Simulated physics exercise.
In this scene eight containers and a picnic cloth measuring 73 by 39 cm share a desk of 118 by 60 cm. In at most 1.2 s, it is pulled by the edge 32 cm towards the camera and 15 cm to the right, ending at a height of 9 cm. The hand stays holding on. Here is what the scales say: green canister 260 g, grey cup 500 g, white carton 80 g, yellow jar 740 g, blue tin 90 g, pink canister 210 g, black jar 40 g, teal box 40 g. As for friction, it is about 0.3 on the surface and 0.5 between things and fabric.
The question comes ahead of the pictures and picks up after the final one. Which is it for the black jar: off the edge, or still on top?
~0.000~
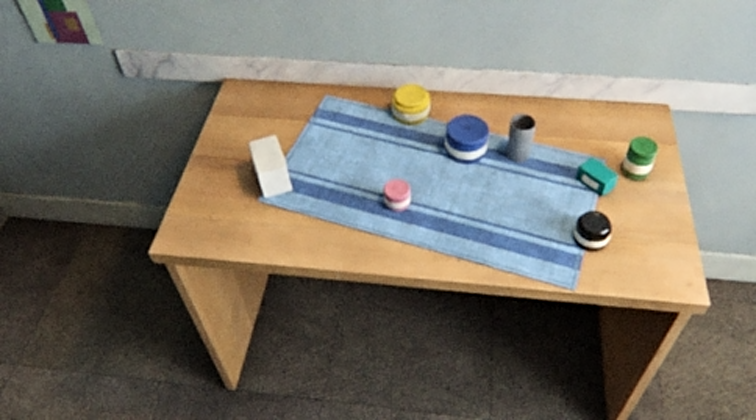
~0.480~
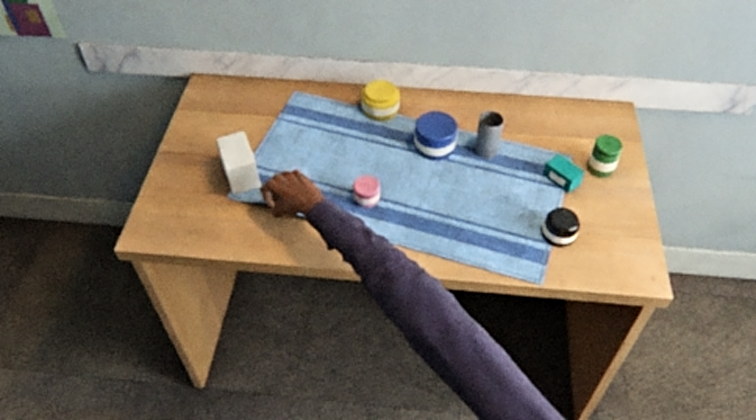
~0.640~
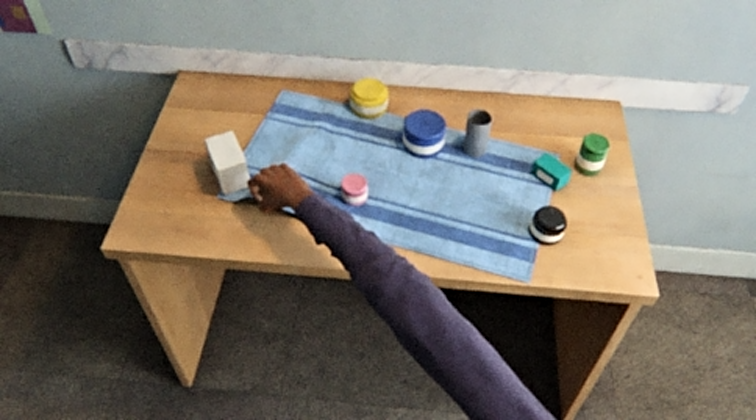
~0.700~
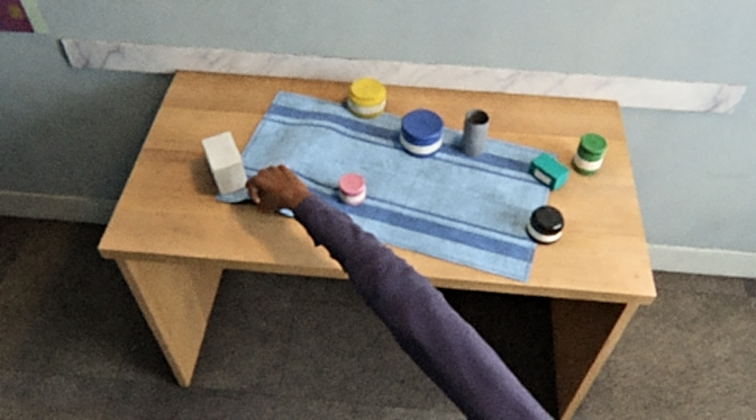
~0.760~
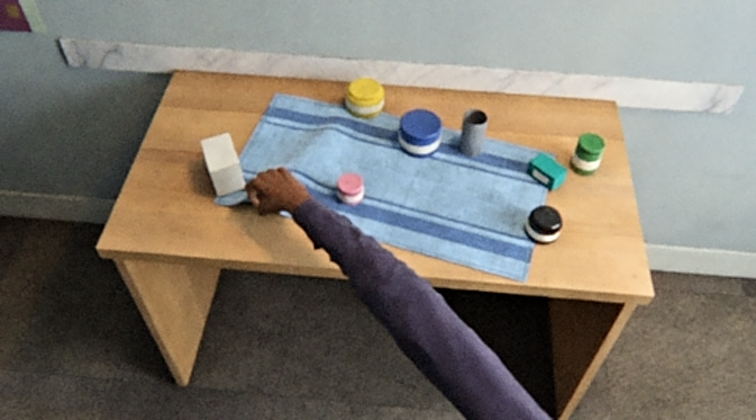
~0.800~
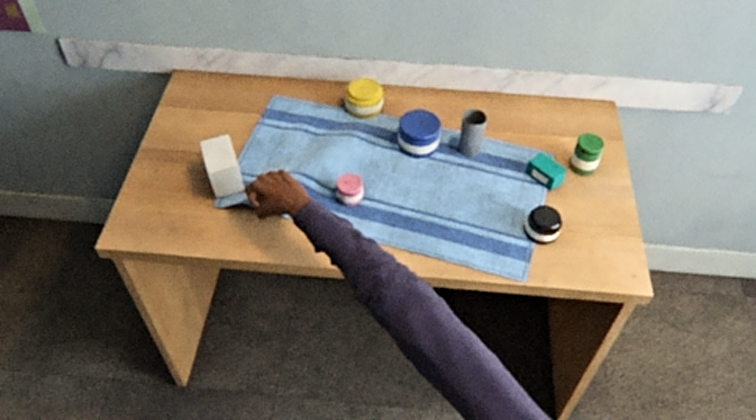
It is going to keep its support.
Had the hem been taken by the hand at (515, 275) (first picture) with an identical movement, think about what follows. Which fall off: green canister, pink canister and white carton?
Log - green canister: Still on top; pink canister: Off the top; white carton: Off the top.
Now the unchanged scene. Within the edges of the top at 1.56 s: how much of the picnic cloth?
Some 80 in a hundred.
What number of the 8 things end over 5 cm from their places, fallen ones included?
5.
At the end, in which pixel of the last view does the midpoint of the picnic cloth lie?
(370, 244) or thereabouts.
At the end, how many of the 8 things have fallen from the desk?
Counted result: 0.
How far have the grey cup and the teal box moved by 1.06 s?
Shift - grey cup 2 cm, teal box 2 cm.
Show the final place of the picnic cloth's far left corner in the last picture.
Around (252, 203).
By 1.1 s, 100 % of the picnic cloth is still over the top; black jar 3 cm off its start, white carton 8 cm off its start, pink canister 5 cm off its start.
By 1.3 s, 95 % of the picnic cloth is still over the top; black jar 6 cm off its start, pink canister 14 cm off its start, white carton 13 cm off its start.
By 1.6 s, 80 % of the picnic cloth is still over the top; black jar 5 cm off its start at (557, 203), pink canister 22 cm off its start at (370, 262), blue tin 16 cm off its start at (394, 166).
By 1.8 s, 70 % of the picnic cloth is still over the top; black jar 2 cm off its start, pink canister 26 cm off its start, blue tin 21 cm off its start.
By 3.4 s, 70 % of the picnic cloth is still over the top; black jar 1 cm off its start at (551, 217), pink canister 26 cm off its start at (361, 295), blue tin 22 cm off its start at (381, 184), grey cup 16 cm off its start at (431, 152).
